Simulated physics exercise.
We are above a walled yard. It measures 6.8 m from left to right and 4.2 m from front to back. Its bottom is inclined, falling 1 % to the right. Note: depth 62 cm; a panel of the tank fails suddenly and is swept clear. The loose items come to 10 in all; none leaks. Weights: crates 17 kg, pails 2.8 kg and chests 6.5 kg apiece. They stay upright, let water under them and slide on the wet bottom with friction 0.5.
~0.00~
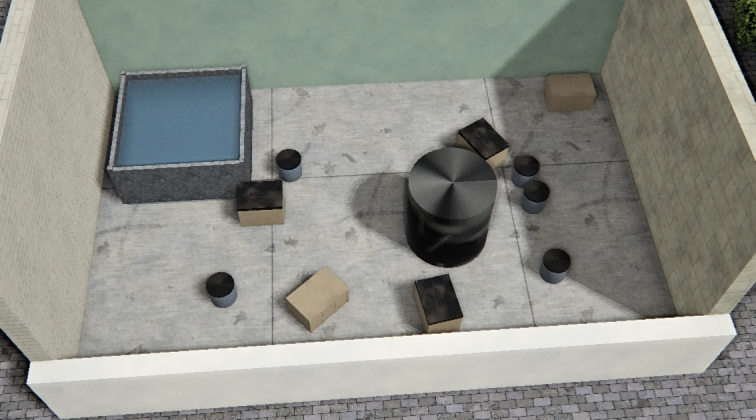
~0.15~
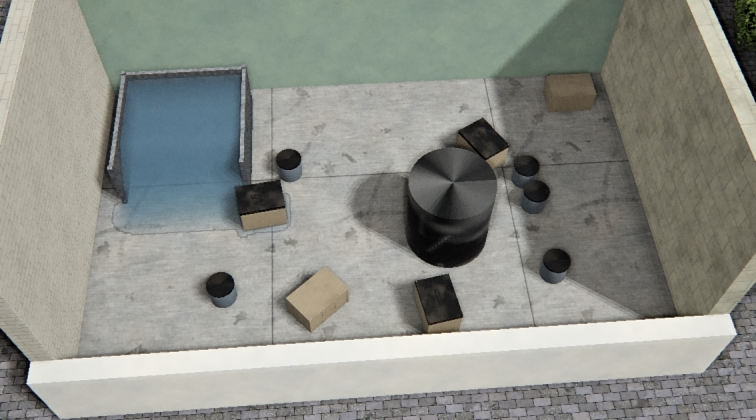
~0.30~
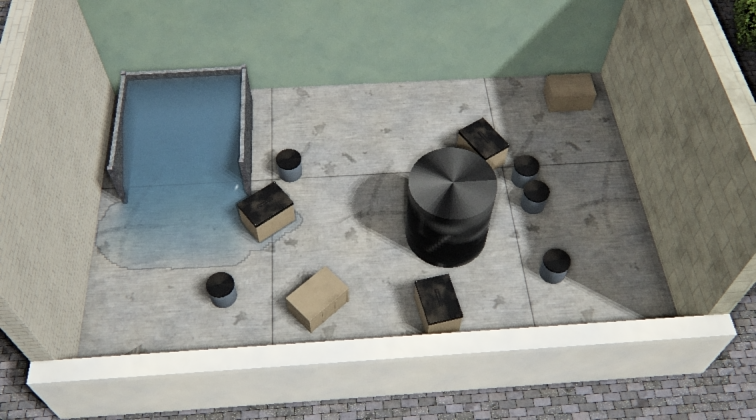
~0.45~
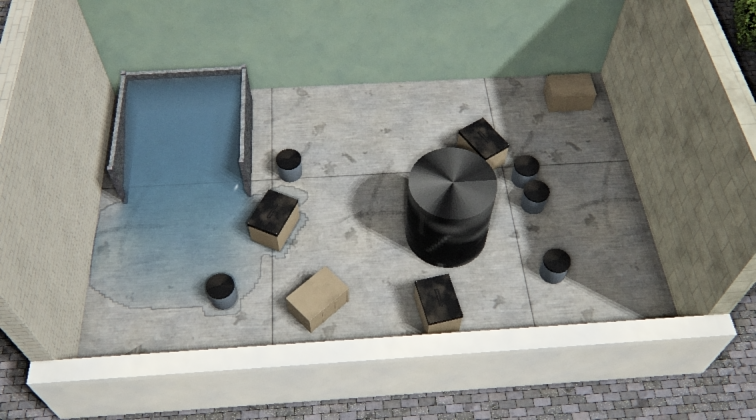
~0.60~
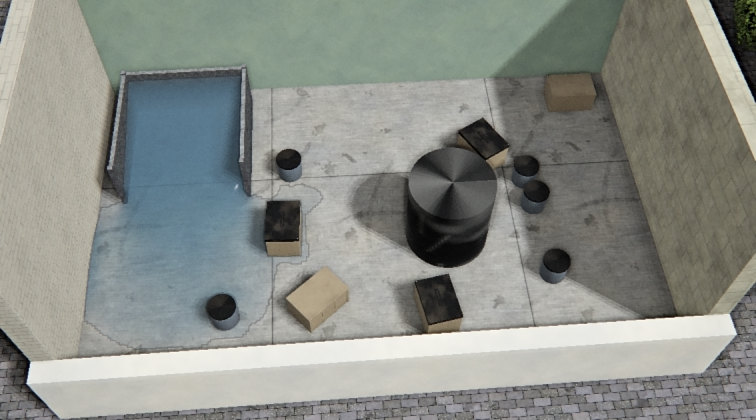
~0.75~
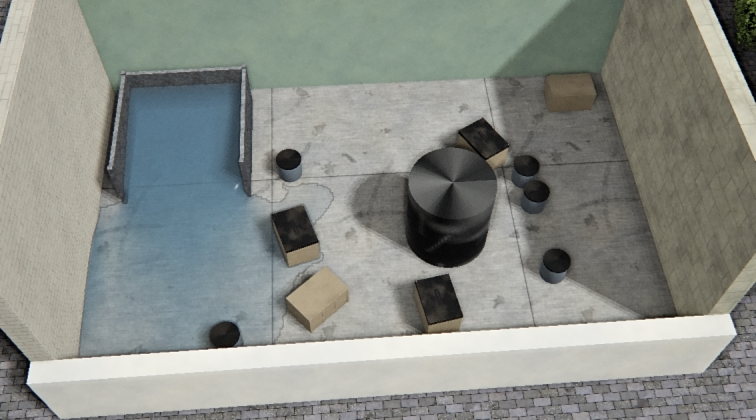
In a walled yard, the front panel of a tank at the left gives way and water spreads across the floor, pushing a dark-topped chest rightward and forward, then carrying a pail toward the front wall.
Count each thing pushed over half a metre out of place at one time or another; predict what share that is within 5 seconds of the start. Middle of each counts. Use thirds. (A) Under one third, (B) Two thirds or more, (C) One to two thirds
The answer is C.
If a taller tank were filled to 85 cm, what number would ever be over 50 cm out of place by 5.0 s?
The count would be 5.
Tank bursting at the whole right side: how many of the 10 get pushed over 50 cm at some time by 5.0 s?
Result: 7.
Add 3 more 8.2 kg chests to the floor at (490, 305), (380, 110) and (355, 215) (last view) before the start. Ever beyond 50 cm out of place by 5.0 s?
So it's gets above, then stays below, then gets above.
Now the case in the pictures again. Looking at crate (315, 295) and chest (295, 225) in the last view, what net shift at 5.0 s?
Object 1: 400 cm. Object 2: 250 cm.
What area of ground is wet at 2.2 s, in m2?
Somewhere about 11.5 m2, give or take.
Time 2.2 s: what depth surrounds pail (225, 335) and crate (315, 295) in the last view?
First about 20 cm, second about 8 cm.
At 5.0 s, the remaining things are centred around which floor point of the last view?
Averaged position, last view: Near pixel (525, 167).
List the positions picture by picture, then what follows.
In the first frame, a chest at (259, 194) rests on the ground; a pail at (220, 284) rests on the ground; water covers 2.2 m2; 0 of 10 have shifted.
In the second frame, a chest at (260, 196), on the bottom; a pail at (220, 284), on the bottom; 3.1 m2 under water; 0 of 10 have shifted.
In the third frame, a chest at (265, 203), on the bottom, 15 cm from its start; a pail at (220, 284) rests on the ground; 4.1 m2 under water; 1 of 10 have shifted.
In the fourth frame, a chest at (272, 211), on the bottom, 31 cm from its start; a pail at (220, 286), on the bottom; water covers 5.3 m2; 1 of 10 have shifted.
In the fifth frame, a chest at (282, 220) rests on the ground, 47 cm from its start; a pail at (221, 306) rests on the ground, 29 cm from its start; 6.5 m2 under water; 2 of 10 have shifted.
In the sixth frame, a chest at (294, 227), on the bottom, 65 cm from its start; a pail at (225, 335) rests on the ground, 64 cm from its start; 7.7 m2 under water; 2 of 10 have shifted.
After 1.1 s 2 of 10 are over 50 cm from their spots; 1 afloat.
After 2.2 s 3 of 10 are over 50 cm from their spots; 1 afloat.
After 3.5 s 5 of 10 are over 50 cm from their spots; 2 afloat.
After 5.0 s 5 of 10 are over 50 cm from their spots, and 5 have been at some point; 5 afloat.
